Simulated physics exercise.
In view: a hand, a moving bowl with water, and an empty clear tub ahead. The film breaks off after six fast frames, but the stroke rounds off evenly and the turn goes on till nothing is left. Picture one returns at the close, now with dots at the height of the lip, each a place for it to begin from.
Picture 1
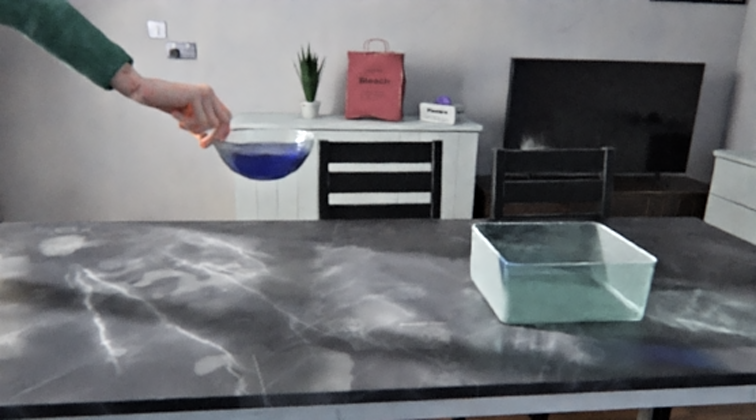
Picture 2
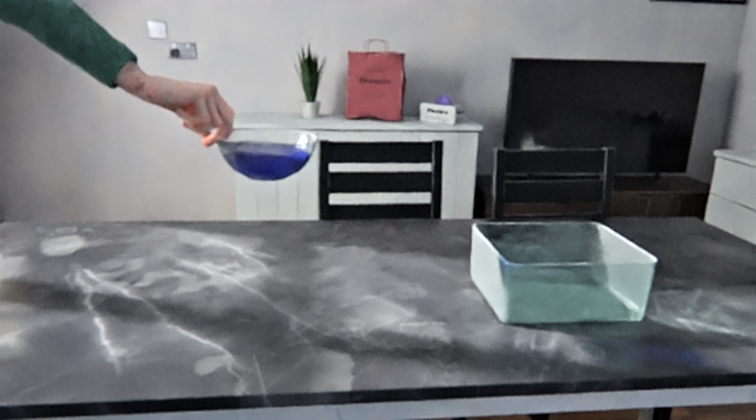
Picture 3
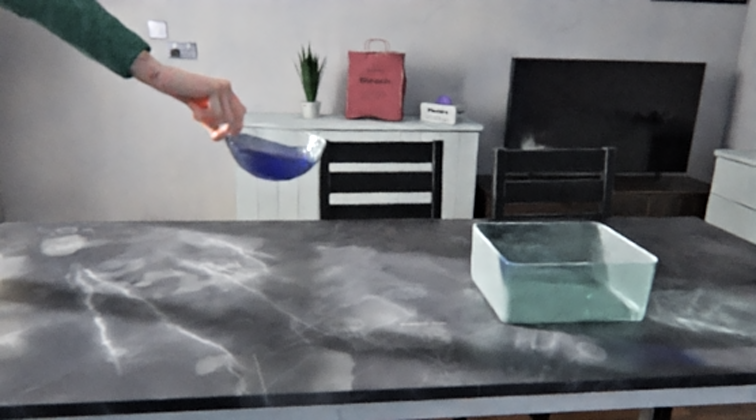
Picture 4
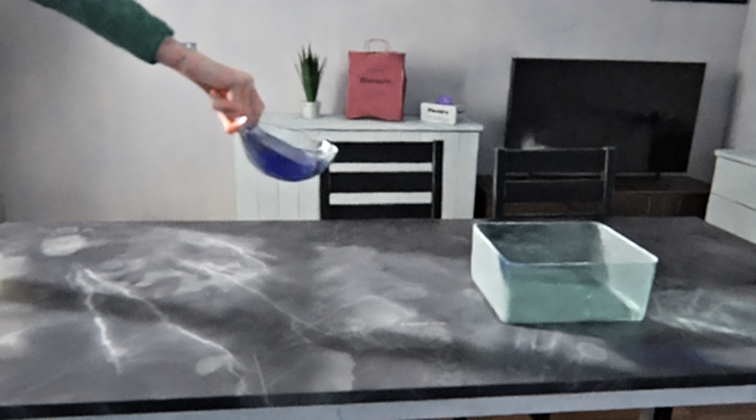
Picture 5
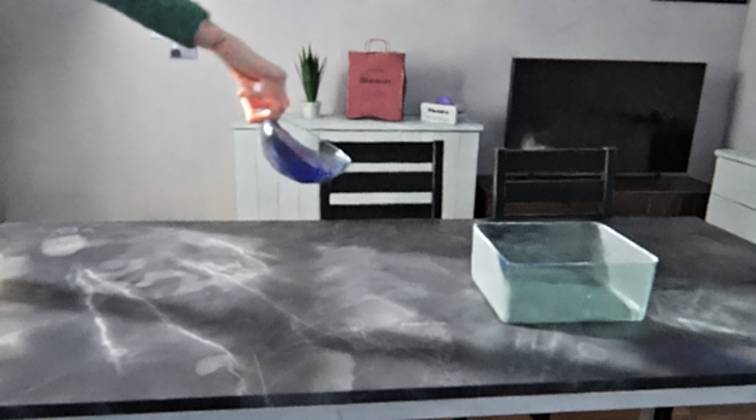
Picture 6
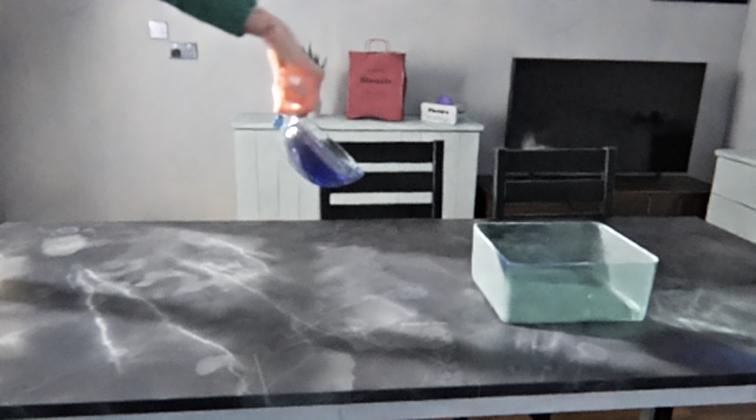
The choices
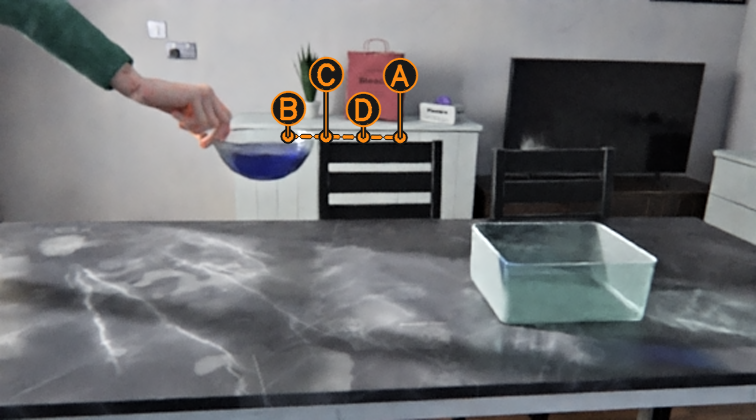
A hand in a green sleeve holds a clear glass bowl of deep blue liquid above a dark, marbled table, seen from across the table in a grey-walled room. A clear rectangular tub sits at right, with black chairs, a white cabinet, a plant, a red bag and a dark television behind. The bowl moves slightly rightward and tips steadily that way, its liquid shifting toward the lower rim, while the camera stays still.
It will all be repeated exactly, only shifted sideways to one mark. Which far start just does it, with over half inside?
D.
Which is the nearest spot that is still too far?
It is C.
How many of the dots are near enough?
Two of them.
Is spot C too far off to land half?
Yes, it does.
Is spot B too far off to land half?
Yes.
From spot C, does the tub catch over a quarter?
No, it does not.
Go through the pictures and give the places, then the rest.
In the first frame, upright, lip at (313, 136); tub from (499, 321) to (642, 317); nothing has left yet.
In the second frame, upright, lip at (316, 137); nothing has left yet.
In the third frame, tipped about 7°, lip at (324, 142); nothing has left yet.
In the fourth frame, tipped about 15°, lip at (336, 149); water is over the rim, down to (250, 125).
In the fifth frame, tipped about 27°, lip at (350, 160); water is over the rim, down to (259, 122).
In the sixth frame, tipped about 42°, lip at (363, 172); water is over the rim, down to (281, 128).
In orange, A at (400, 137); B at (288, 136); C at (326, 136); D at (363, 137).
With A, about 63 % lands in the tub, 7 % falls short and 31 % goes beside or beyond.
With B, about 0 % lands in the tub, 97 % falls short and 3 % goes beside or beyond.
With C, about 8 % lands in the tub, 87 % falls short and 5 % goes beside or beyond.
With D, about 68 % lands in the tub, 10 % falls short and 23 % goes beside or beyond.
